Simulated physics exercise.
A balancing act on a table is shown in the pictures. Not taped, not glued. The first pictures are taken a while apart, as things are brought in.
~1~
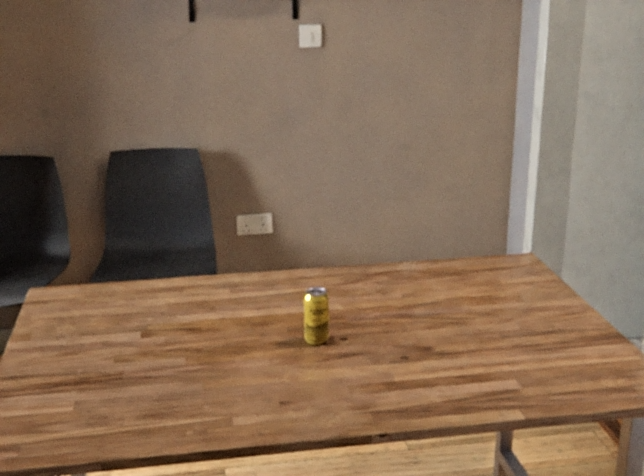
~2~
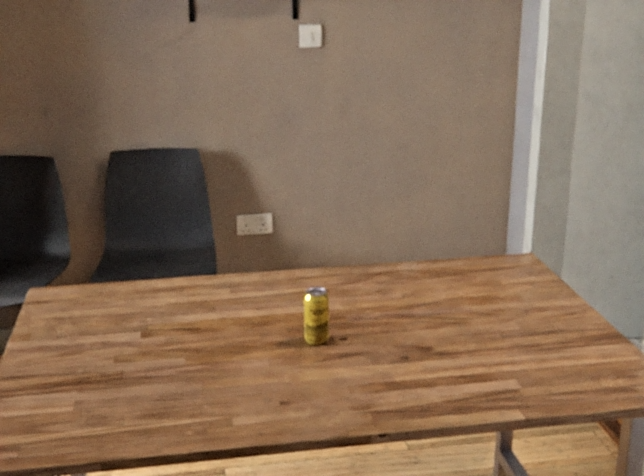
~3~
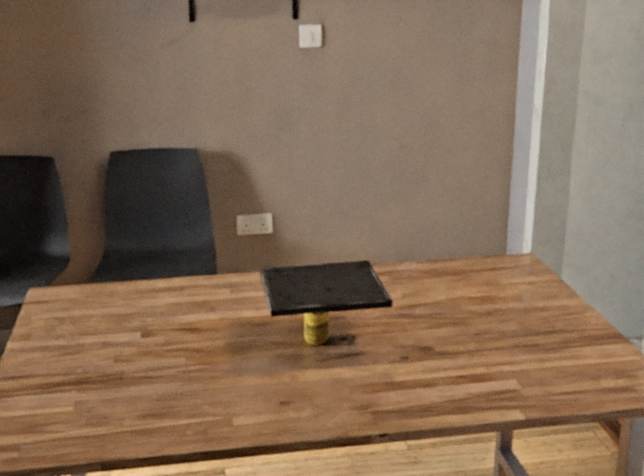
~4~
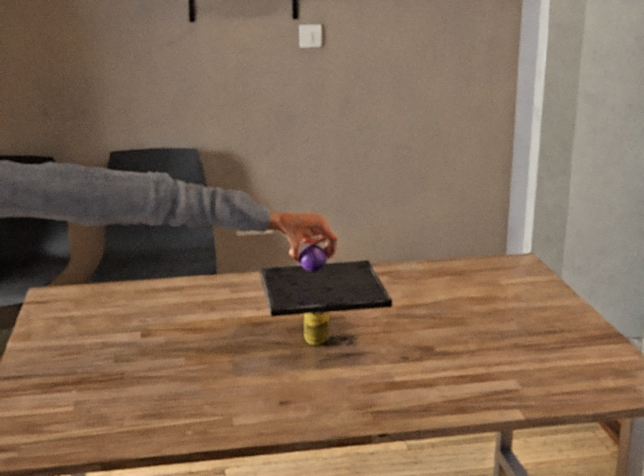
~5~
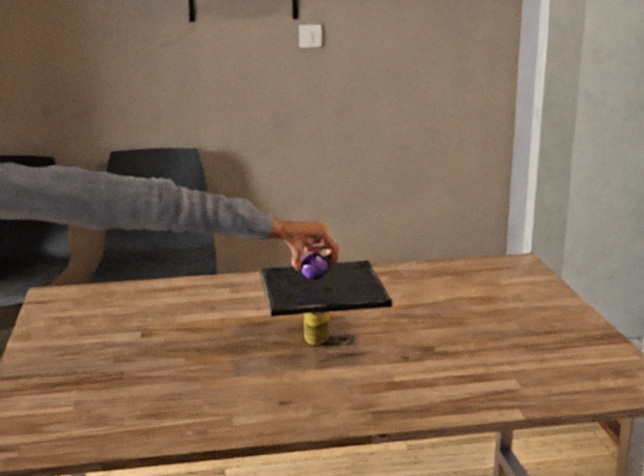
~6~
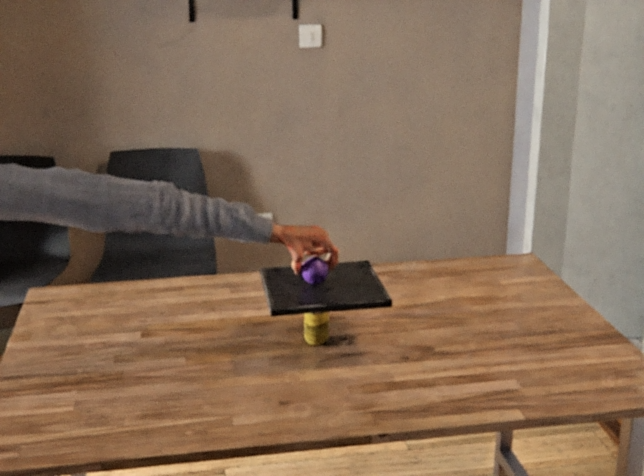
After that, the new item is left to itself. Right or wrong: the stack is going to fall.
Wrong, it stays up.
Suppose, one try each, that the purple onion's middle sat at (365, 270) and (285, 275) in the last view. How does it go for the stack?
Result of try one: Collapse; result of try two: No collapse.
Then, 0.60 s after the last picture, nothing has stirred.
Then, 1.30 s after the last picture, purple onion resting near (315, 271).
At rest, all 3 in place. Seen from the same camera at the end, purple onion near (315, 271). The stack stays up.
